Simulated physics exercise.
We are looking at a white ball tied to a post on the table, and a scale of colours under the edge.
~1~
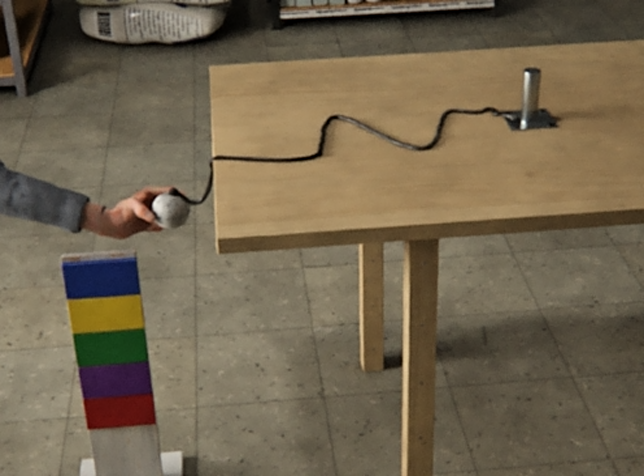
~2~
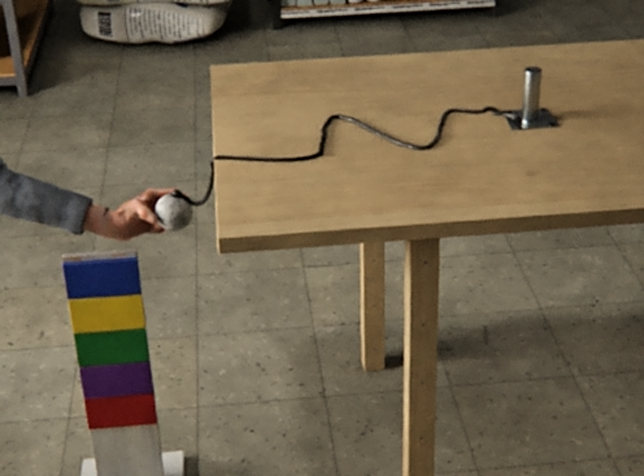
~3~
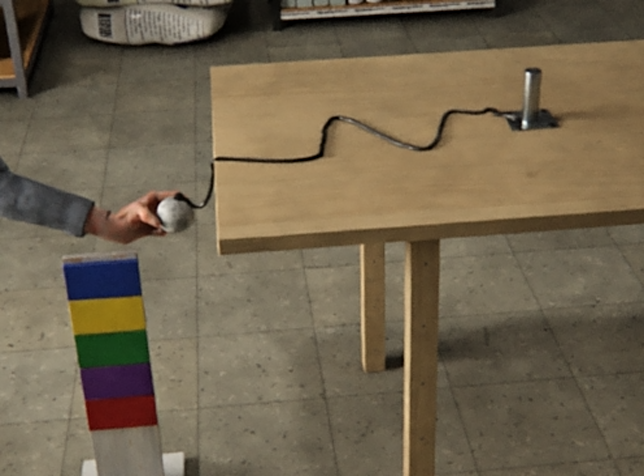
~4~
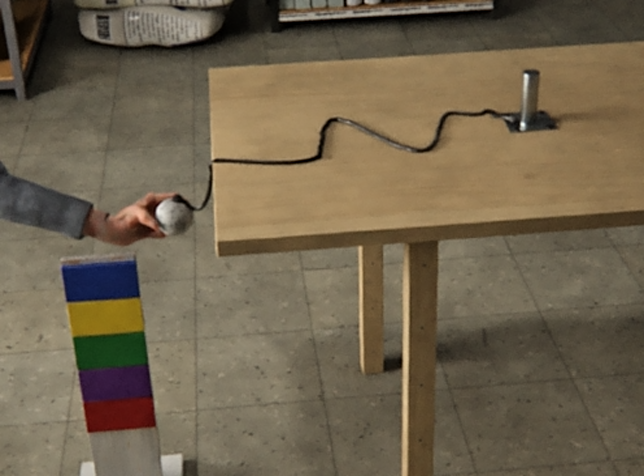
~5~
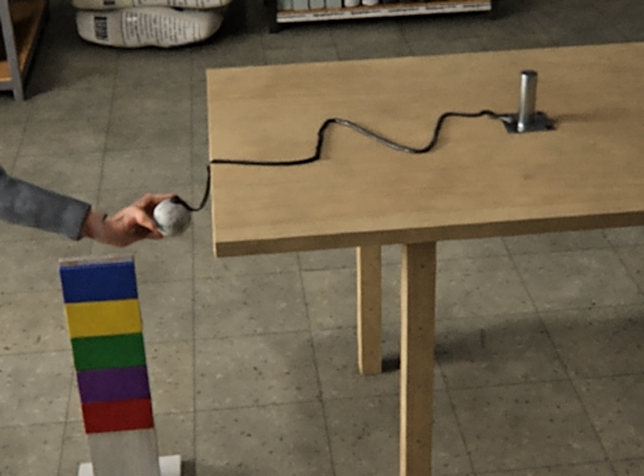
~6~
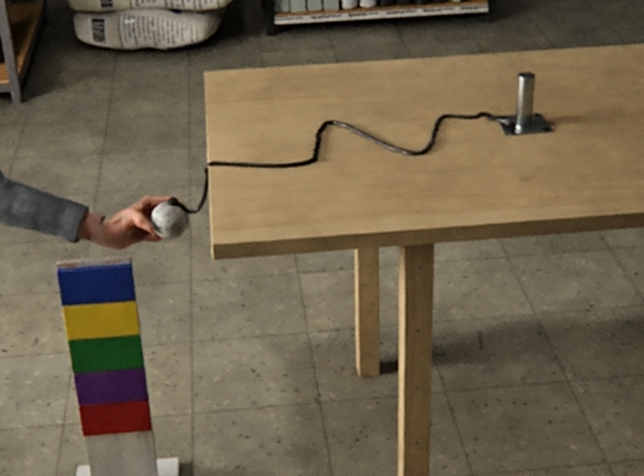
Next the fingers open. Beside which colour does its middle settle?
At red.
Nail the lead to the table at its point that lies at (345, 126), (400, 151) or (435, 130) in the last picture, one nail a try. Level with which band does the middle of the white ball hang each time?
One after the other, yellow; green; purple.
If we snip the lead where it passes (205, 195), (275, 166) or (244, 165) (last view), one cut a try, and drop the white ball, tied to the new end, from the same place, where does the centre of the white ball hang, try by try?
Near (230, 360), (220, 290) and (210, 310).
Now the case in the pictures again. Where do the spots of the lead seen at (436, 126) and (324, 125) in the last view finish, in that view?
About (403, 136), and the other about (208, 168).
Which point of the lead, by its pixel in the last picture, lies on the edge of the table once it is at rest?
Near (327, 123).
Soon after, ball near (199, 371); level with purple.
Then, ball near (250, 398); level with red.
Further on, ball near (215, 408); level with red.
At rest, ball near (234, 405); level with red. Its centre hangs level with the red band.
